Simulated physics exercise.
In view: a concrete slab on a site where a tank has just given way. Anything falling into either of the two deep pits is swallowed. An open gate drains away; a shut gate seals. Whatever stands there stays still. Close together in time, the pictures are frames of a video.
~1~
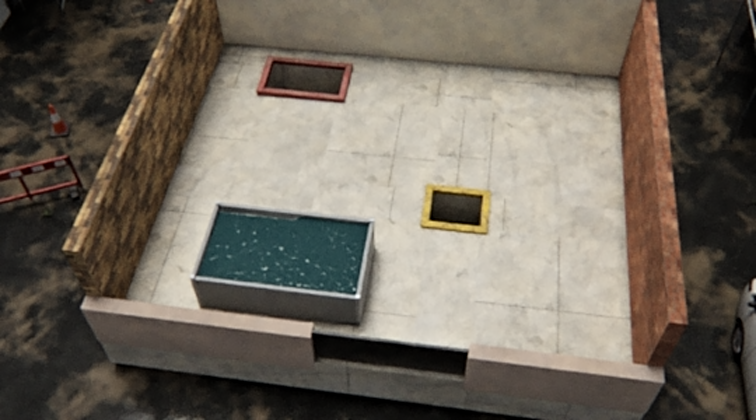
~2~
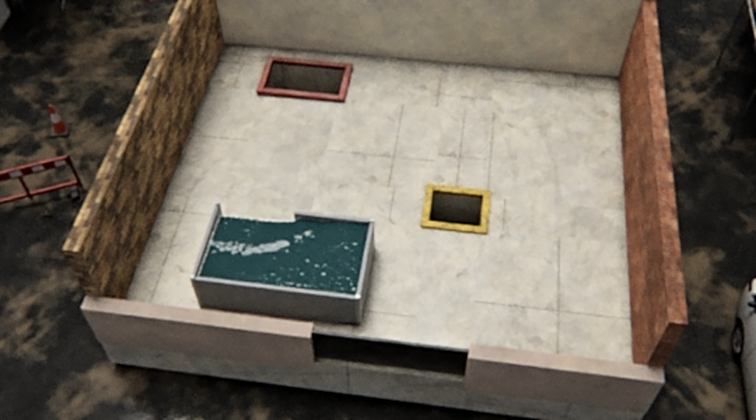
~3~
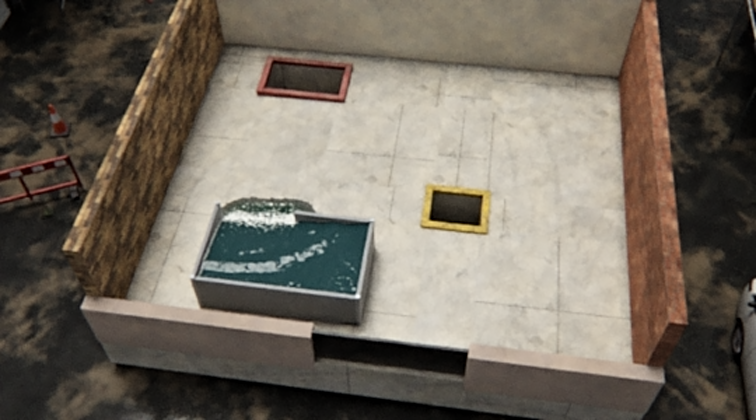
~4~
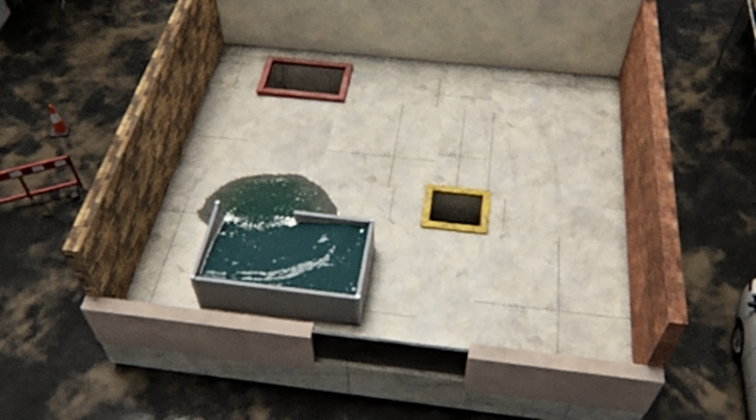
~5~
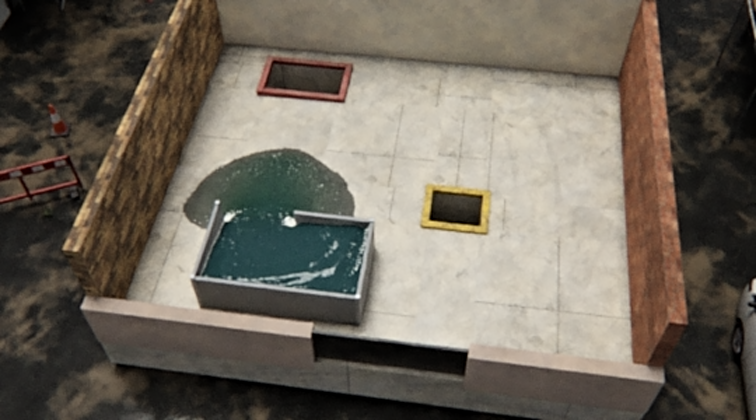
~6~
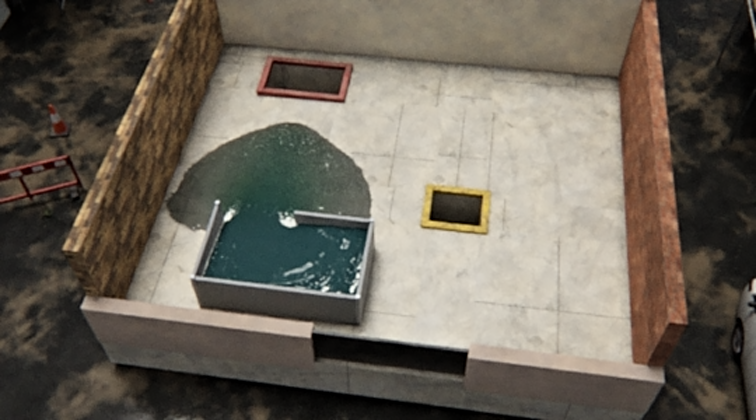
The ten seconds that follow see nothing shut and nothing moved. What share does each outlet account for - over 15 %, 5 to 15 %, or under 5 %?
One by one: Gate: Short of a twentieth, red pit: Upwards of fifteen per cent, yellow pit: Short of a twentieth.
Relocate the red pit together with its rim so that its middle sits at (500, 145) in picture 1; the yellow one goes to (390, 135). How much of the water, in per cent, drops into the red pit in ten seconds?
Roughly 0 per cent ends up in the red pit.
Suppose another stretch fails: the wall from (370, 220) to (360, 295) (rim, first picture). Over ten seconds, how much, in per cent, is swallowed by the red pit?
The red pit takes 2 per cent.
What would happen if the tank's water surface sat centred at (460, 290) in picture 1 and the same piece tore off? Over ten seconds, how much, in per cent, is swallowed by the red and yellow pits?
After ten seconds: Red pit 4 percent, yellow pit 30 percent.
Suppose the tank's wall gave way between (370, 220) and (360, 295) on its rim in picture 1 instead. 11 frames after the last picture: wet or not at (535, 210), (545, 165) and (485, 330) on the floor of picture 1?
So the first one is drenched, the next left untouched, and the last drenched.
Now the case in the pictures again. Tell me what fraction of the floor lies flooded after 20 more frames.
Around 40 percent.
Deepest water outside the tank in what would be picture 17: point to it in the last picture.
My pick is (233, 46).
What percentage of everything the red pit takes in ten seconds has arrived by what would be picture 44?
I'd put it at 100 percent.
A moment on, water covers 25 % of the floor; the gate 0 %, the red pit 2 %, the yellow pit 0 %.
Next, water covers 35 % of the floor; the gate 0 %, the red pit 8 %, the yellow pit 0 %.
Then, water covers 40 % of the floor; the gate 0 %, the red pit 14 %, the yellow pit 0 %.
Later, water covers 60 % of the floor; the gate 0 %, the red pit 17 %, the yellow pit 0 %.
In the end, water covers 90 % of the floor; the gate 0 %, the red pit 18 %, the yellow pit 0 %.
